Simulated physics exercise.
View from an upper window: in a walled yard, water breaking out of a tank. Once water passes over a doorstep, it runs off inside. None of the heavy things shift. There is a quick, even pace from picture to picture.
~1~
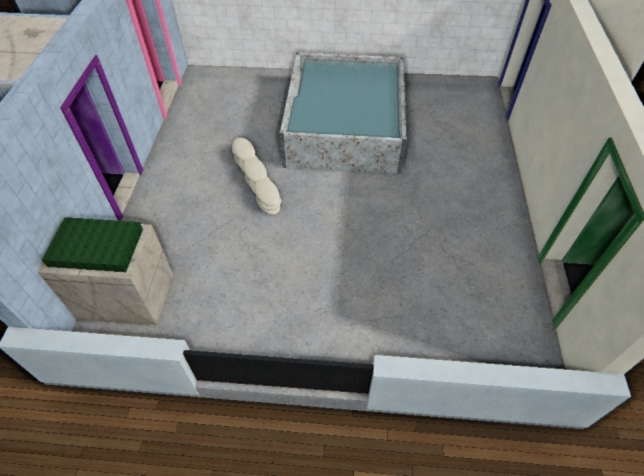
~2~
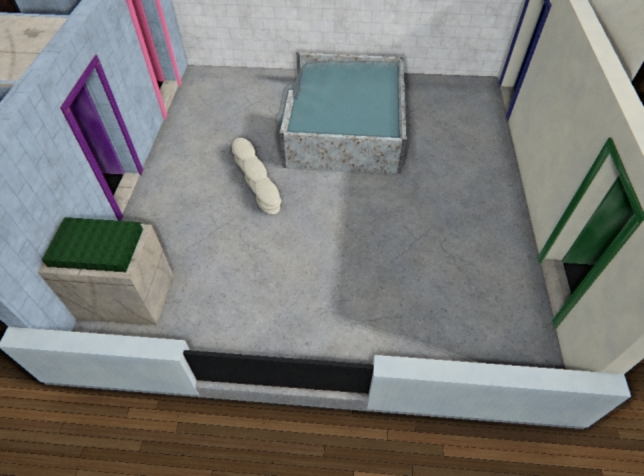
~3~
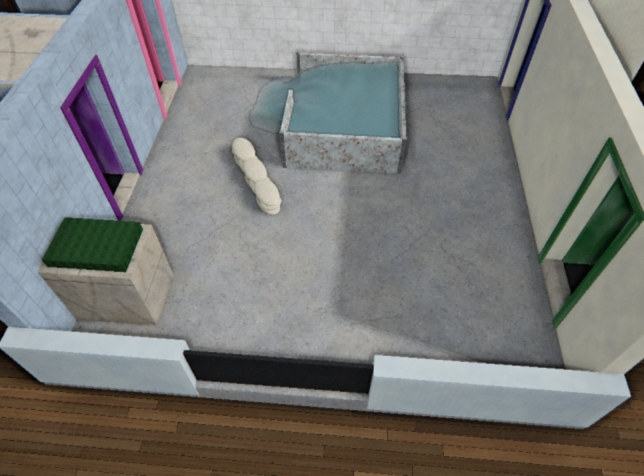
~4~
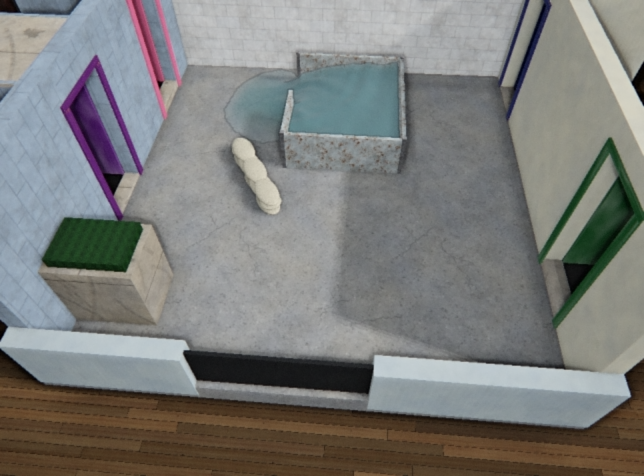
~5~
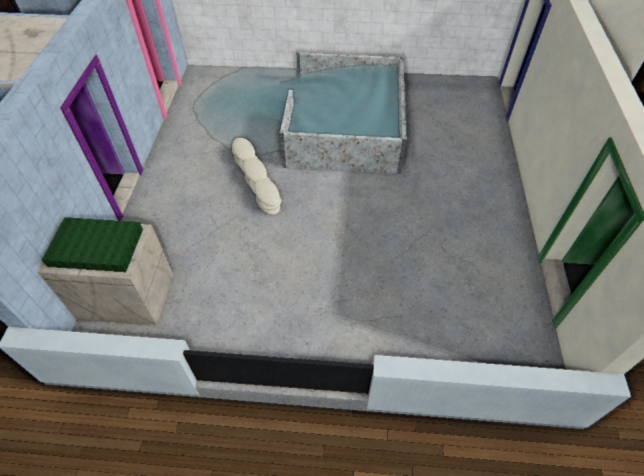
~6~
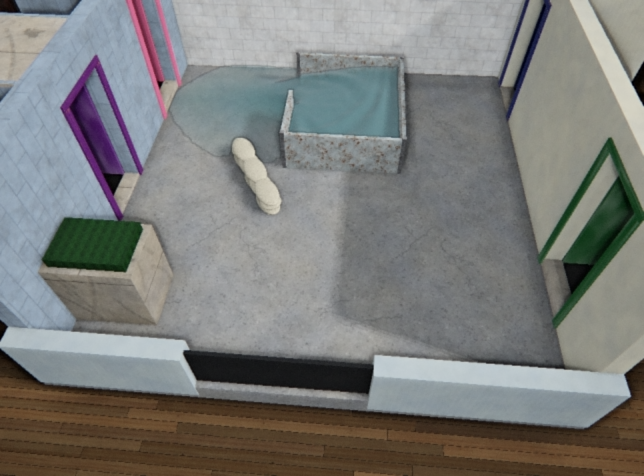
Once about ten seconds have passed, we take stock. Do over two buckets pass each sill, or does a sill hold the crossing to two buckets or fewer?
The purple door goes beyond what's allowed there, the blue door stays inside what's allowed there, the pink door goes beyond what's allowed there, the green door stays inside what's allowed there.
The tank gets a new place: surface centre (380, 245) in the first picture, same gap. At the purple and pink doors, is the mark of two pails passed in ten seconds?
Purple exceeds it, pink stays within it.
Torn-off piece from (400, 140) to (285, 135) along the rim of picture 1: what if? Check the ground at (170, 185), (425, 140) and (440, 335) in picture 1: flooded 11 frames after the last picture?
The first spot is spared, the second spared and the third soaked.
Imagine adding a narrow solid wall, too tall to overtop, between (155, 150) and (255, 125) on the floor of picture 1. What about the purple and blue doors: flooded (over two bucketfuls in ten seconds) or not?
I'd expect the purple door stays within the limit while the blue door exceeds the limit.
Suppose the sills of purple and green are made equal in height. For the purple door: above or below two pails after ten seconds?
Well, the purple door ends up short.
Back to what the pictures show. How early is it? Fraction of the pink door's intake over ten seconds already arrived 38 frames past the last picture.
Close to 100 %.
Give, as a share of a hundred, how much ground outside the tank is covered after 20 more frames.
30 %, roughly.
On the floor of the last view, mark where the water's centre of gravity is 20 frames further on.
About (264, 129) in the last view.
A moment on, water covers 20 % of the floor; the purple door not reached, the blue door not reached, the pink door over two buckets in, the green door not reached.
Next, water covers 20 % of the floor; the purple door wet at the sill, nothing in, the blue door not reached, the pink door far over two buckets in, the green door not reached.
Then, water covers 30 % of the floor; the purple door under two buckets in, the blue door not reached, the pink door far over two buckets in, the green door not reached.
Later, water covers 60 % of the floor; the purple door over two buckets in, the blue door not reached, the pink door far over two buckets in, the green door not reached.
In the end, water covers 90 % of the floor; the purple door over two buckets in, the blue door wet at the sill, nothing in, the pink door far over two buckets in, the green door wet at the sill, nothing in.
